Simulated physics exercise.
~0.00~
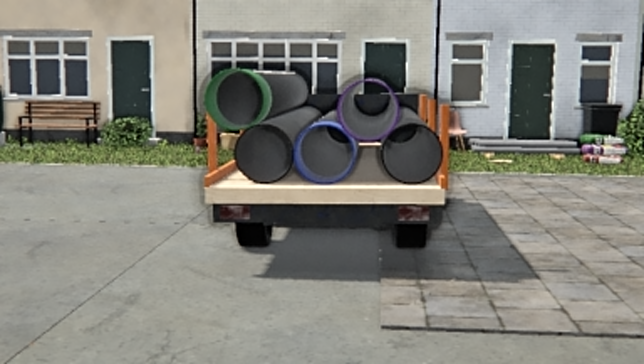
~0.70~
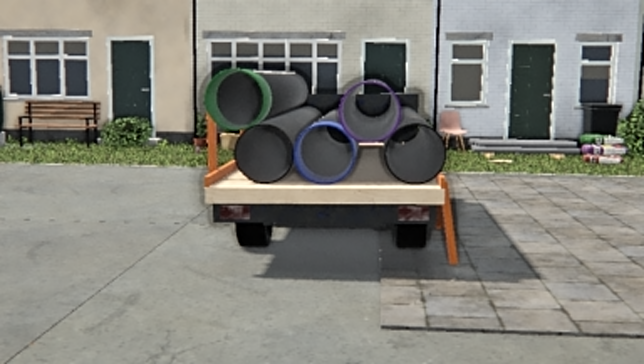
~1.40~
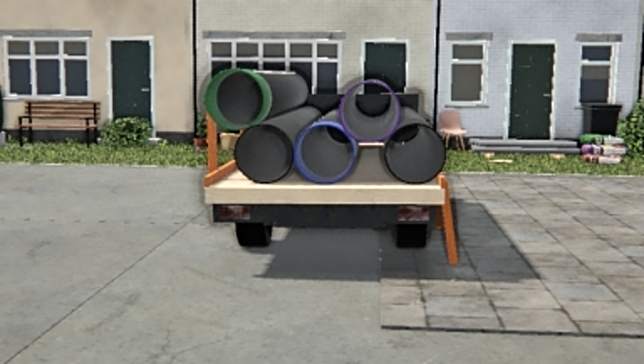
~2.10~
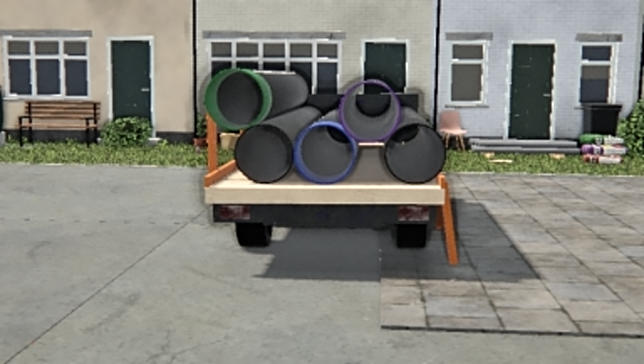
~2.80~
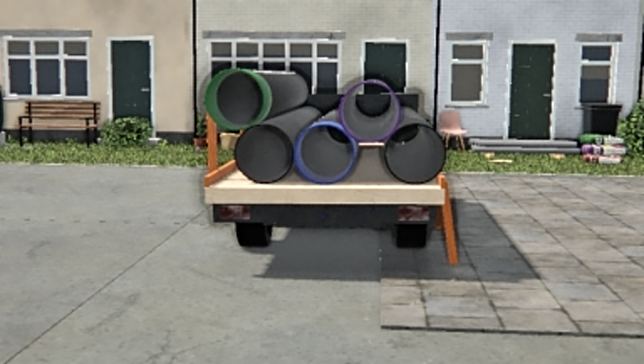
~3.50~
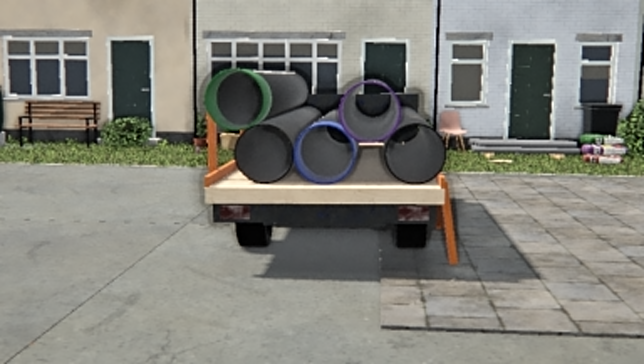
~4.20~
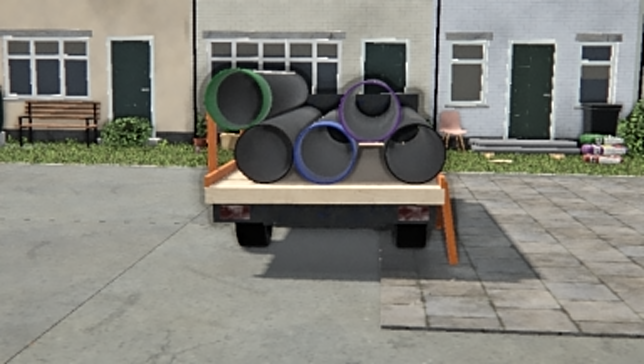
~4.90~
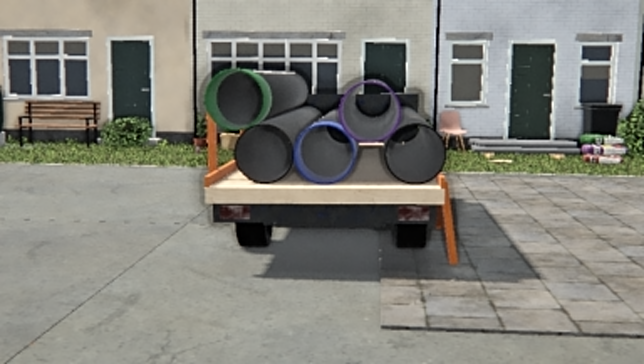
Orange posts along the right edge of a parked flatbed trailer, seen from behind, swing down in one quick drop and come to hang below the deck. Before that, they stand upright beside a load of five large dark pipes, three in the bottom row and two on top. The green-rimmed pipe sits at the upper left, the purple one at the upper right and the blue one in the bottom middle. With that side open, the pipes stay where they are. The left posts remain upright, and the stack ends at rest with every pipe still aboard.
